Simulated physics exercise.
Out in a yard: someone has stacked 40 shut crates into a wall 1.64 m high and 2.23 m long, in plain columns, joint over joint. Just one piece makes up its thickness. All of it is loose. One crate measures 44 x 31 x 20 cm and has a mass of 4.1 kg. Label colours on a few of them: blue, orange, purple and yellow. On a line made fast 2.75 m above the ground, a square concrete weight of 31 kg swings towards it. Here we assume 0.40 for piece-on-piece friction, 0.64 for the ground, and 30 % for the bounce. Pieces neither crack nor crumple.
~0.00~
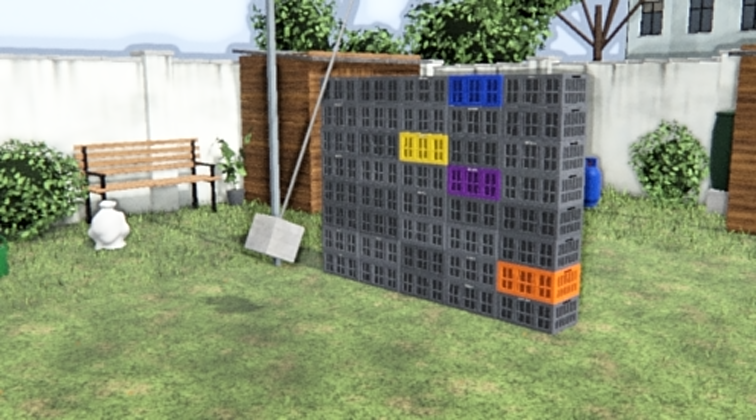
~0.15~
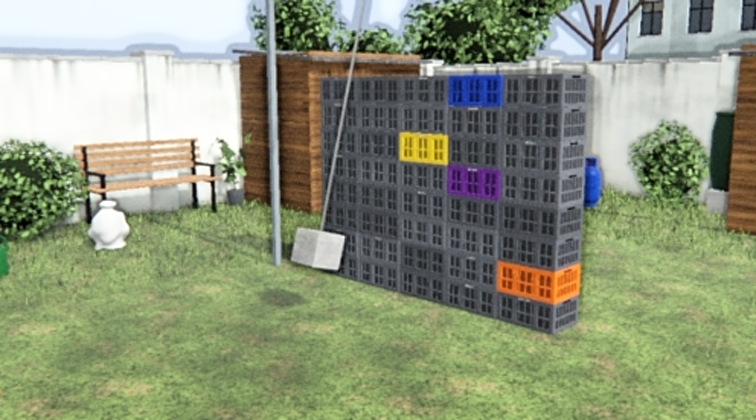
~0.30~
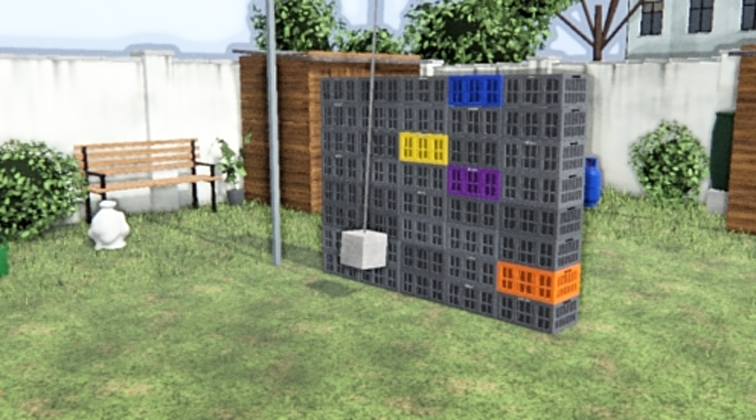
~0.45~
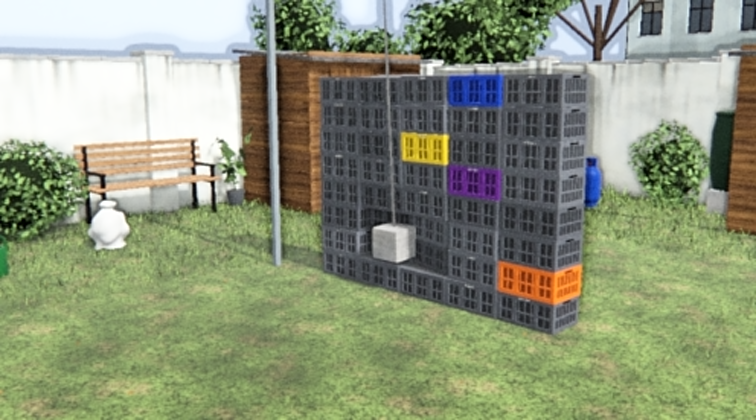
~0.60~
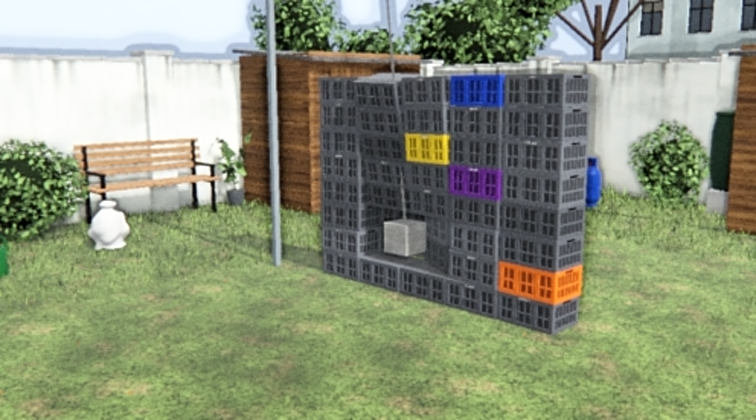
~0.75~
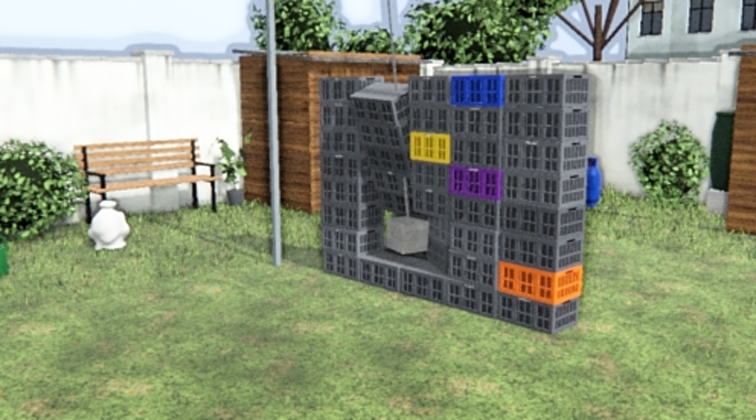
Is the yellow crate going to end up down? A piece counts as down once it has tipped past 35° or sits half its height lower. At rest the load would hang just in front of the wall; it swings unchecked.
Yes, it comes down.
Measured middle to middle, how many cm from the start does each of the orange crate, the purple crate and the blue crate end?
Net displacement, roughly: Orange ~ 0 cm, purple ~ 0 cm, blue ~ 0 cm.
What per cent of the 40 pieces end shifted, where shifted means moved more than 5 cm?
35 percent of them have shifted.
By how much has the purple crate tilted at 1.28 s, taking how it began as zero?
0°.
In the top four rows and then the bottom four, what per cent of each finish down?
Top: 40%, bottom: 30%.
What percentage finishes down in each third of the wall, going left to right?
Left 40 %, middle 90 %, right 0 %.
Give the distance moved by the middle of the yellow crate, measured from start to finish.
Some 195 cm.
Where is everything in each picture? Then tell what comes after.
In the first picture (pixels give the middle of a visible side), weight (266, 234) line 25° before plumb; yellow crate (422, 148); purple crate (472, 182); blue crate (474, 91); none has stirred.
In the second picture, weight (311, 248) line 15° before plumb; yellow crate (422, 148).
In the third picture, weight (358, 252) line 4° before plumb; yellow crate (422, 148).
In the fourth picture, weight (390, 246) line 4° past plumb; yellow crate (422, 148); steepest lean 4°, the crate at (381, 198); movement in 11 of them.
In the fifth picture, weight (400, 240) line 7° past plumb; yellow crate (425, 148) 3° from how it stood; steepest lean 13°, the crate at (374, 96); movement in 18 of them.
In the sixth picture, weight (399, 238) line 9° past plumb; yellow crate (429, 147) 9 cm from its place; blue crate (475, 91); purple crate (473, 182); 1 of the 40 crates down, 23 disturbed in all.
After 1.28 s, line 5° past plumb; 7 of the 40 crates down; yellow crate 8° from how it stood; blue crate 22 mm from its place.
After 2.06 s, line 7° before plumb; 14 of the 40 crates down; yellow crate 62° from how it stood, 59 cm lower.
In the end (4.0 s), line plumb; 14 of the 40 crates down; yellow crate on its side; blue crate 18 mm from its place; purple crate unmoved. From the last view, middles, yellow crate near (541, 238), blue crate near (490, 90).
